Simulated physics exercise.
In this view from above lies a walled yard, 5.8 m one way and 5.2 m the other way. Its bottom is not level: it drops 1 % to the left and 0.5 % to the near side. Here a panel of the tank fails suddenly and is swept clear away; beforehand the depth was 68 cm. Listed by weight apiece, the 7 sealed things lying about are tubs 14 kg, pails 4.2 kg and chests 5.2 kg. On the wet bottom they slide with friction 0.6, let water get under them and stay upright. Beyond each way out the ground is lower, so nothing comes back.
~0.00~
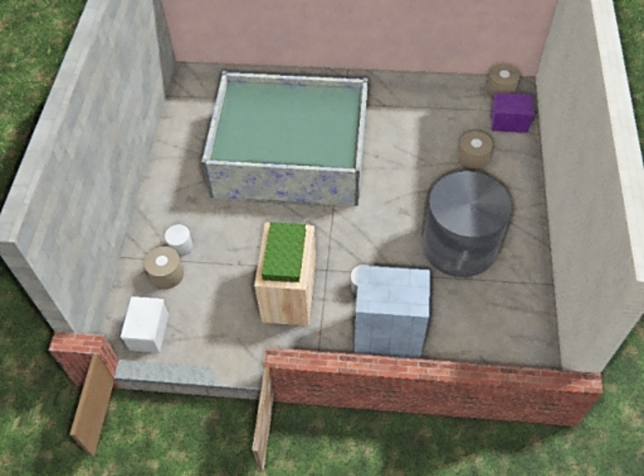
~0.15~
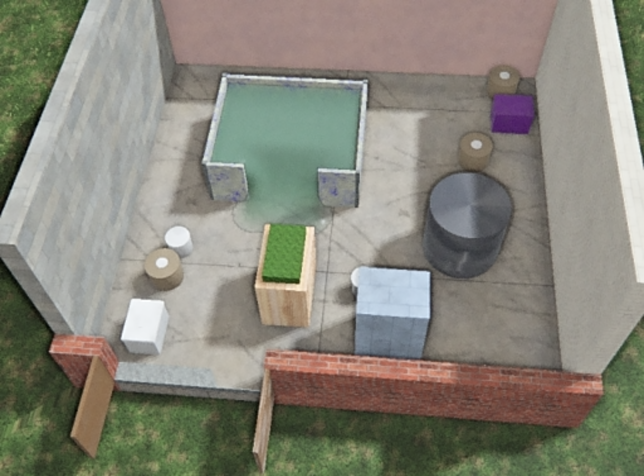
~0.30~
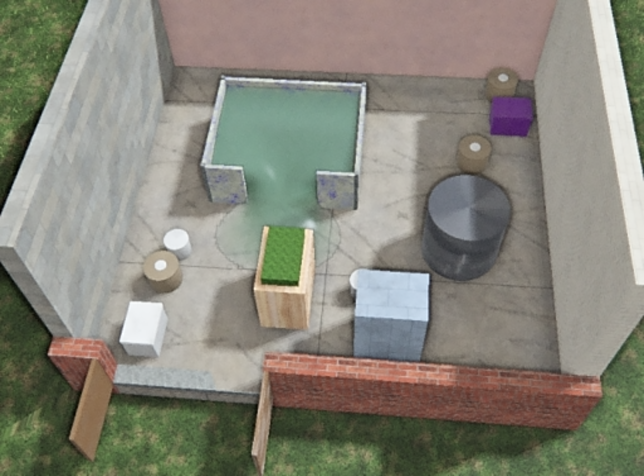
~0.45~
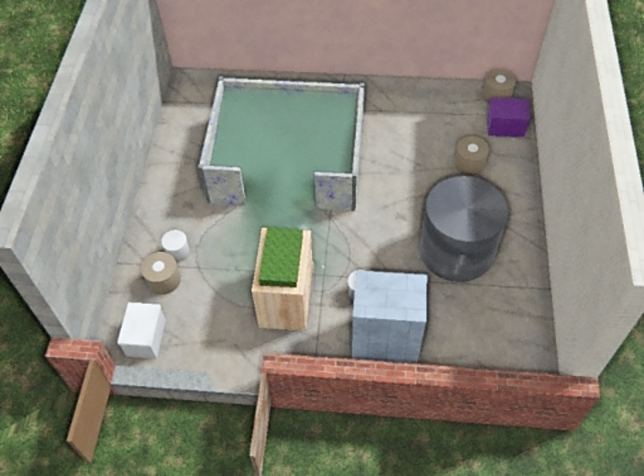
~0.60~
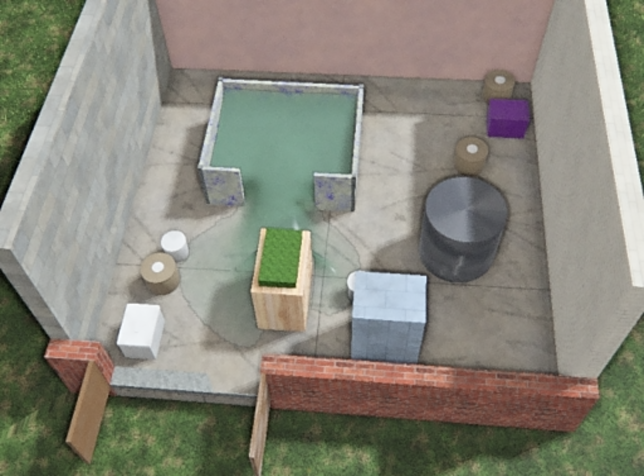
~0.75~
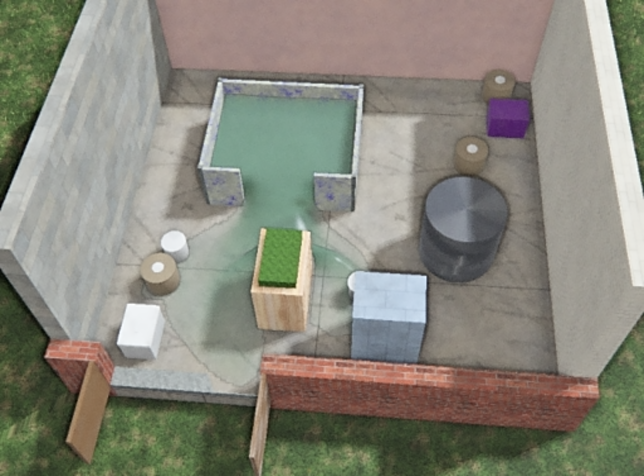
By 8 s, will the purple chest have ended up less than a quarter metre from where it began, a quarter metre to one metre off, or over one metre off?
Short shift.
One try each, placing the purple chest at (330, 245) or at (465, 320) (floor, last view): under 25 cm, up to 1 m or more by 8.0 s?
I'd expect that it gets borne away first and is pushed partway second.
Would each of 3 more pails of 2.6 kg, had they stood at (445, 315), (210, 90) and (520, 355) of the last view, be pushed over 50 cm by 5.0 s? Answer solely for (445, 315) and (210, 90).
Respectively: Outside the limit and inside the limit.
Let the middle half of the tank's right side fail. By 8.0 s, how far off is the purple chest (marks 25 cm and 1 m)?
From there, the purple chest gets swept far.
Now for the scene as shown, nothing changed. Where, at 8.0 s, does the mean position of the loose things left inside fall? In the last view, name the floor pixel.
Roughly at (410, 189).
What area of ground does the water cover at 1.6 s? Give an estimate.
13 m2.
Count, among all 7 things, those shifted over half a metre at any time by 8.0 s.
All told, that gives 4.
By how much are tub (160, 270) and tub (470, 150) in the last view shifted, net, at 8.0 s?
In turn: Gone out, 0 cm.
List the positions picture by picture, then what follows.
The first frame shows the purple chest at (514, 104), on the bottom; 3.0 m2 under water; 0 of 7 have shifted.
The second frame shows the purple chest at (514, 105), on the bottom; 3.7 m2 under water; 0 of 7 have shifted.
The third frame shows the purple chest at (513, 108) rests on the ground; water covers 4.5 m2; 0 of 7 have shifted.
The fourth frame shows the purple chest at (511, 109), on the bottom; 5.3 m2 under water; 0 of 7 have shifted.
The fifth frame shows the purple chest at (510, 110) rests on the ground; 6.1 m2 under water; 0 of 7 have shifted.
The sixth frame shows the purple chest at (510, 109) rests on the ground; water covers 7.0 m2; 0 of 7 have shifted.
After 1.6 s the purple chest is near (510, 109), 0.0 m from its start, aground; 0 of 7 are out; 2 afloat.
After 3.6 s the purple chest is near (510, 109), 0.0 m from its start, aground; 1 of 7 are out; 2 afloat.
After 5.6 s the purple chest is near (507, 104), 0.1 m from its start, aground; 2 of 7 are out; 0 afloat.
After 8.0 s the purple chest is near (478, 95), 0.5 m from its start, afloat; 2 of 7 are out; 1 afloat.
